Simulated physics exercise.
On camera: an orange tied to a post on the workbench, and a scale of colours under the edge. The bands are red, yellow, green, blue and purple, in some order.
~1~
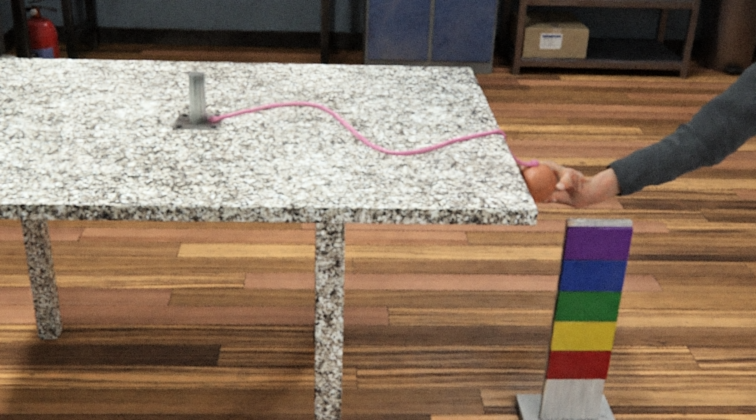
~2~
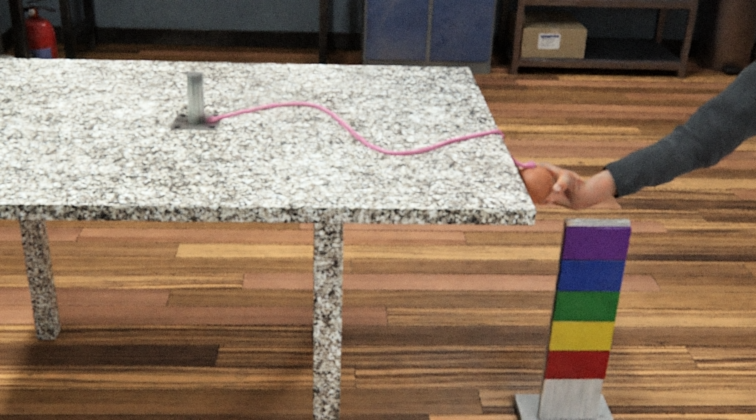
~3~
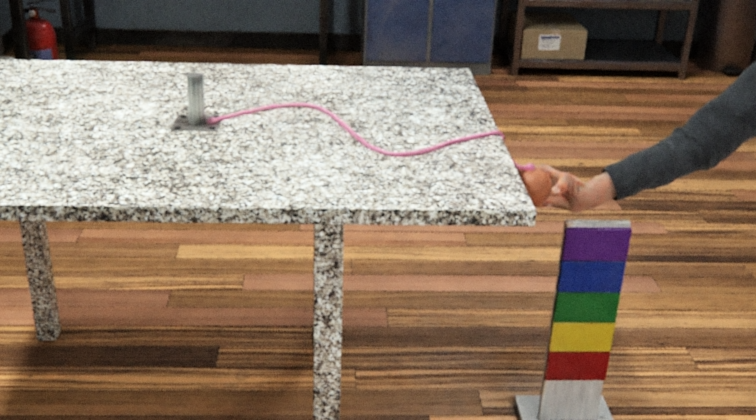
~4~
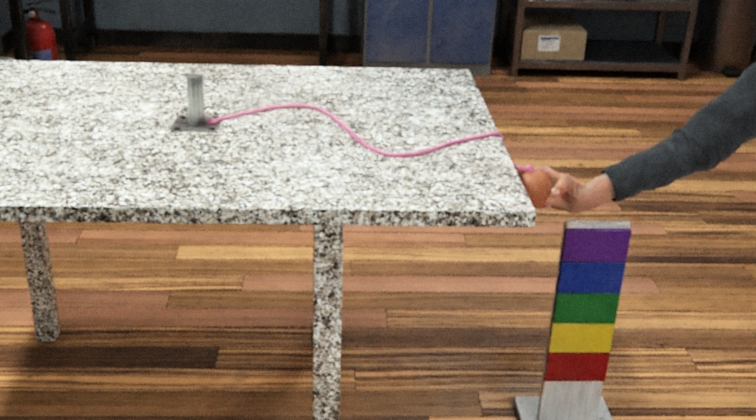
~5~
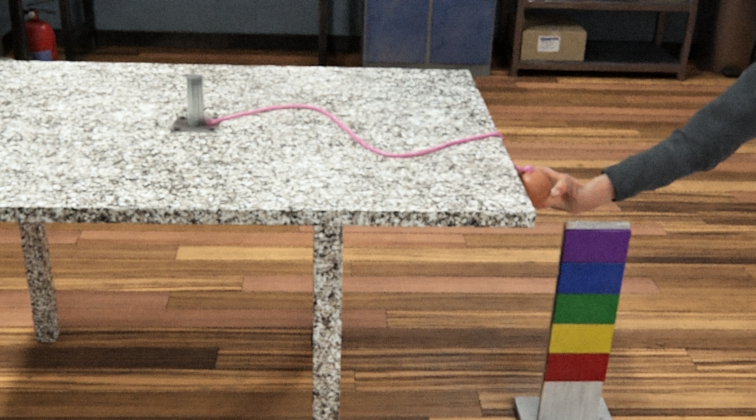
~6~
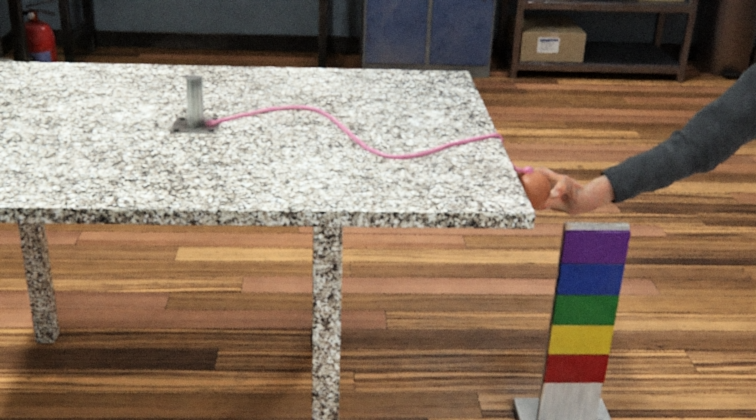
In this clip, a hand holds an orange just off the right edge of a speckled table, with a pink cord running from it to a small post, above an upright scale of coloured bands; almost nothing moves.
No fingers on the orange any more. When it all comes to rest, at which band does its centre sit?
At green.
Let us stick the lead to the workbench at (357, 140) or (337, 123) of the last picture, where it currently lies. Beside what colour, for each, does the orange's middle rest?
Going through them one at a time, the answers are purple; blue.
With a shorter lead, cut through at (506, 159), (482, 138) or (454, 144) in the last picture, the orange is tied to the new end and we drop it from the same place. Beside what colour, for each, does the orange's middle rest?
Taking the cuts in order: Blue, then purple, then no band.
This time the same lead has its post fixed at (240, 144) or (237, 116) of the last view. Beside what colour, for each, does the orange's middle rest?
In turn, yellow and then yellow.
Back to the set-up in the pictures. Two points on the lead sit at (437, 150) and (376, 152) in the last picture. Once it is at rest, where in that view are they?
Point one to (495, 171), point two to (469, 131).
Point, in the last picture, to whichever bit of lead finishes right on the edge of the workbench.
Around (406, 157).
Soon after, orange near (460, 304); level with green.
After that, orange near (501, 301); level with green.
In the end, orange near (487, 304); level with green. Its middle rests at the green band.
